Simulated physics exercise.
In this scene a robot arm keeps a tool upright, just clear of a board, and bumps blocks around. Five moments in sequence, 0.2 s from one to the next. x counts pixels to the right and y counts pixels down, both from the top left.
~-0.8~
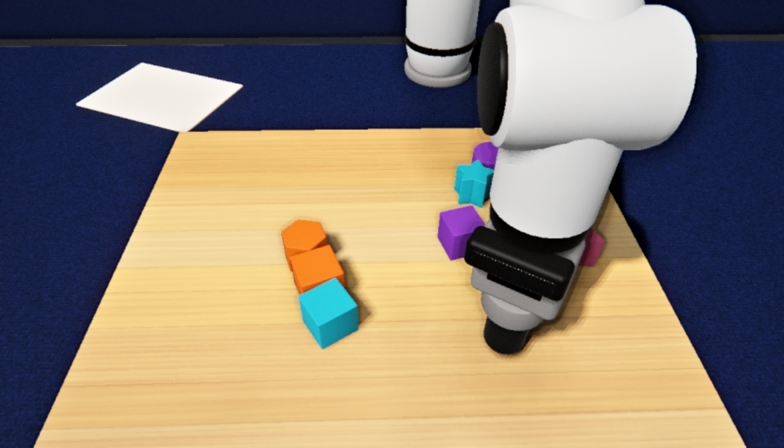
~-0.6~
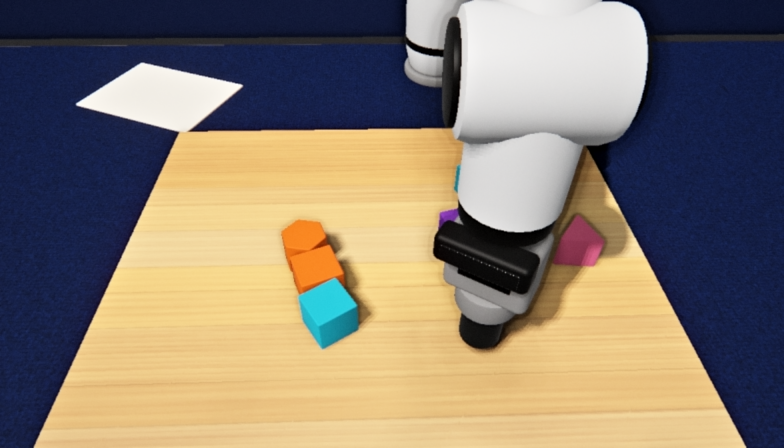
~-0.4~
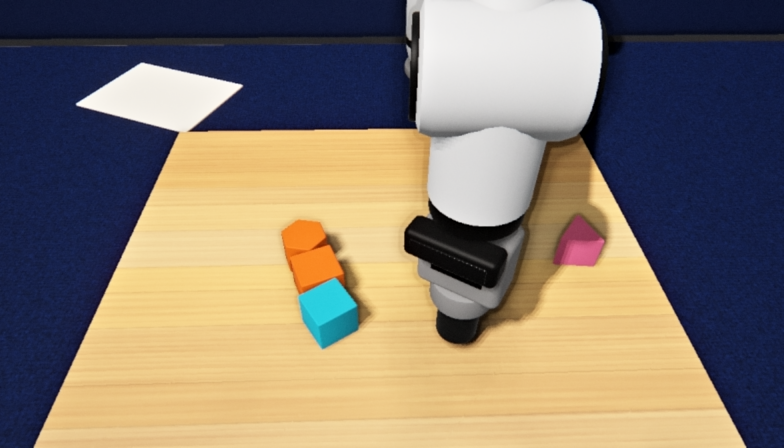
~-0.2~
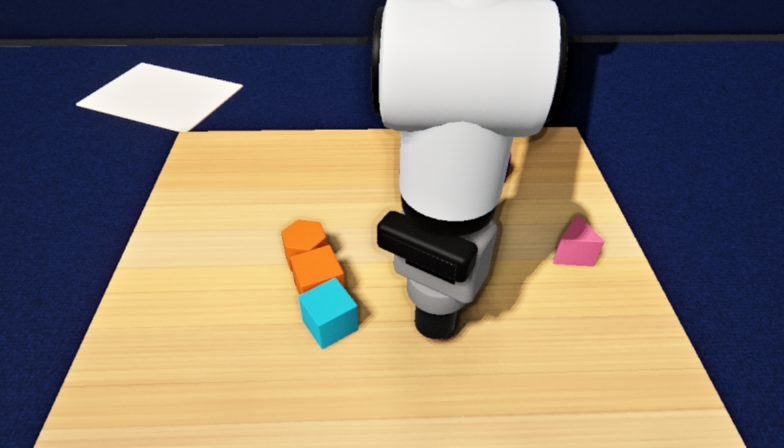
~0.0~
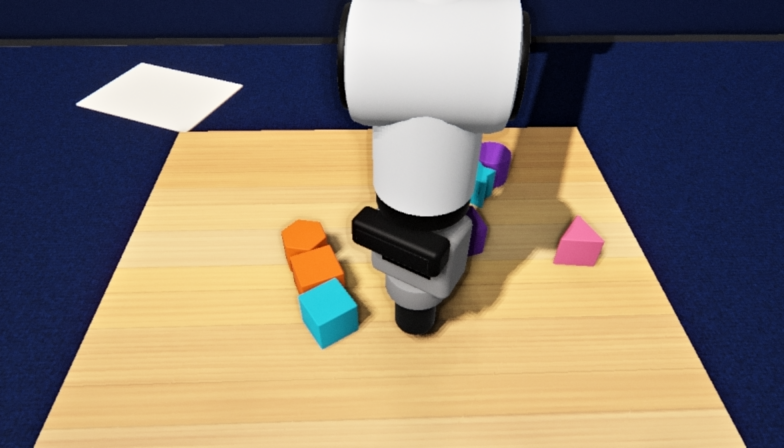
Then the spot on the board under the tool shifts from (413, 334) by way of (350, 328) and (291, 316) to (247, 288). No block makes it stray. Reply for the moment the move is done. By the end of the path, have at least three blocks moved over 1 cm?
It seems so.
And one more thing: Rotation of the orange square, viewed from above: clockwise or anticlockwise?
Short answer: Clockwise.
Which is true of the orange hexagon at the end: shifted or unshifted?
Its place changes.
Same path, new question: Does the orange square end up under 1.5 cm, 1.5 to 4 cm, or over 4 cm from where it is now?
Between 1.5 and 4 cm.
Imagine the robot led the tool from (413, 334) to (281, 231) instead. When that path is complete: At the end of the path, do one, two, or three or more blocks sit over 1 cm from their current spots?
Two of them.
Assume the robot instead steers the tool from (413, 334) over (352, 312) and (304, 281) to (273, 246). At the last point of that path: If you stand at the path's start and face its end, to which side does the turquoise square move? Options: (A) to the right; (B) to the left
Letter B.
What follows on the original path. One third of the way, tool (347, 313); turquoise square (303, 305), turned 35° clockwise.
Two thirds of the way, tool (287, 301); orange hexagon (305, 229); orange square (306, 261), turned 35° clockwise; turquoise square (243, 305).
At the end, tool (243, 273); orange hexagon (309, 223); orange square (300, 257), turned 55° clockwise; turquoise square (229, 304), turned 15° anticlockwise.
